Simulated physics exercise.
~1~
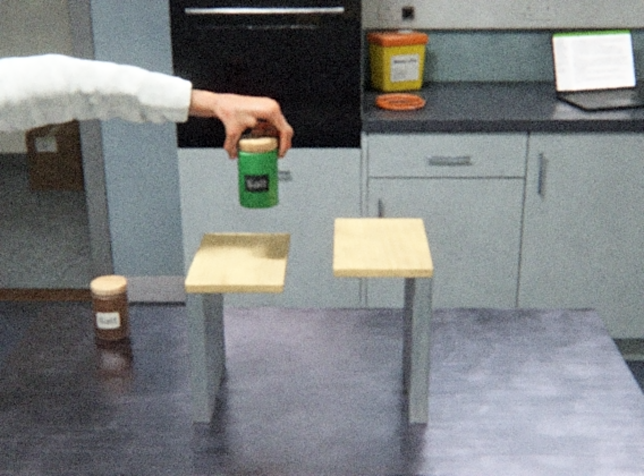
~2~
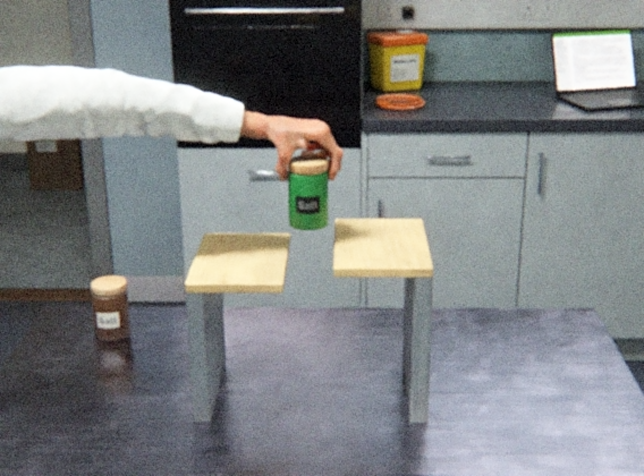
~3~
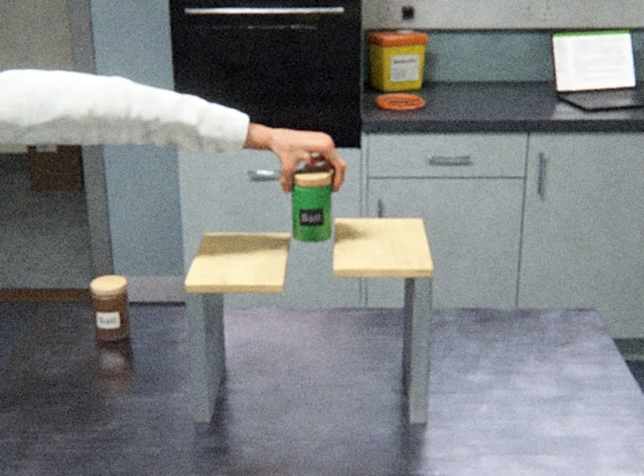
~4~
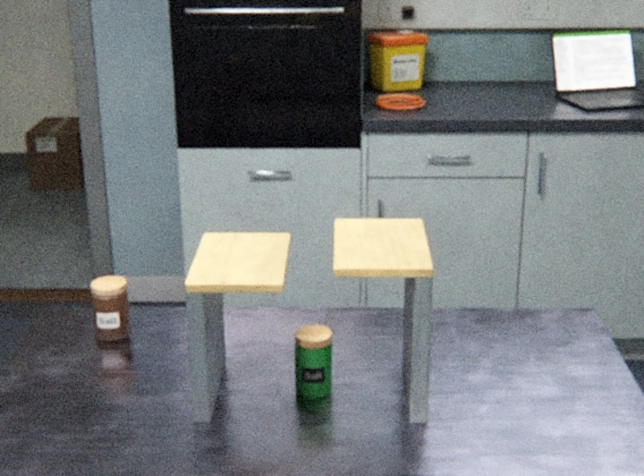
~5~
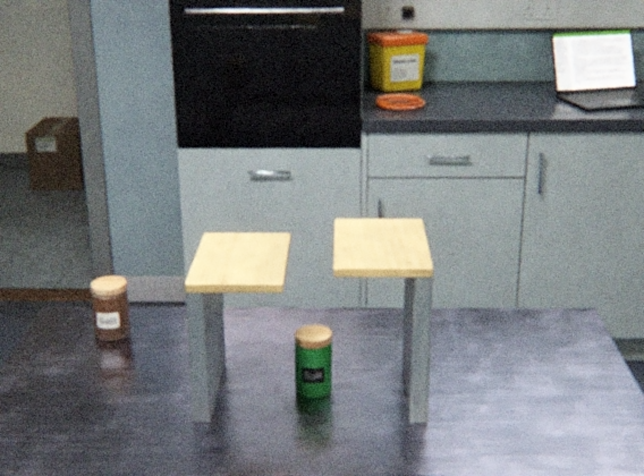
A green jar with a wooden lid hangs from a hand in a white sleeve, above two pale wooden ledges on grey supports, seen from the front and slightly above in a kitchen-like room. A brown jar stands to the left on the dark, shiny table, with cabinets, an oven and a yellow tub behind. The hand carries the green jar right until it is over the slot, then lowers it slightly towards the opening. The jar passes down through the gap, and the hand withdraws from view. It ends upright on the table between the supports, the brown jar unmoved.
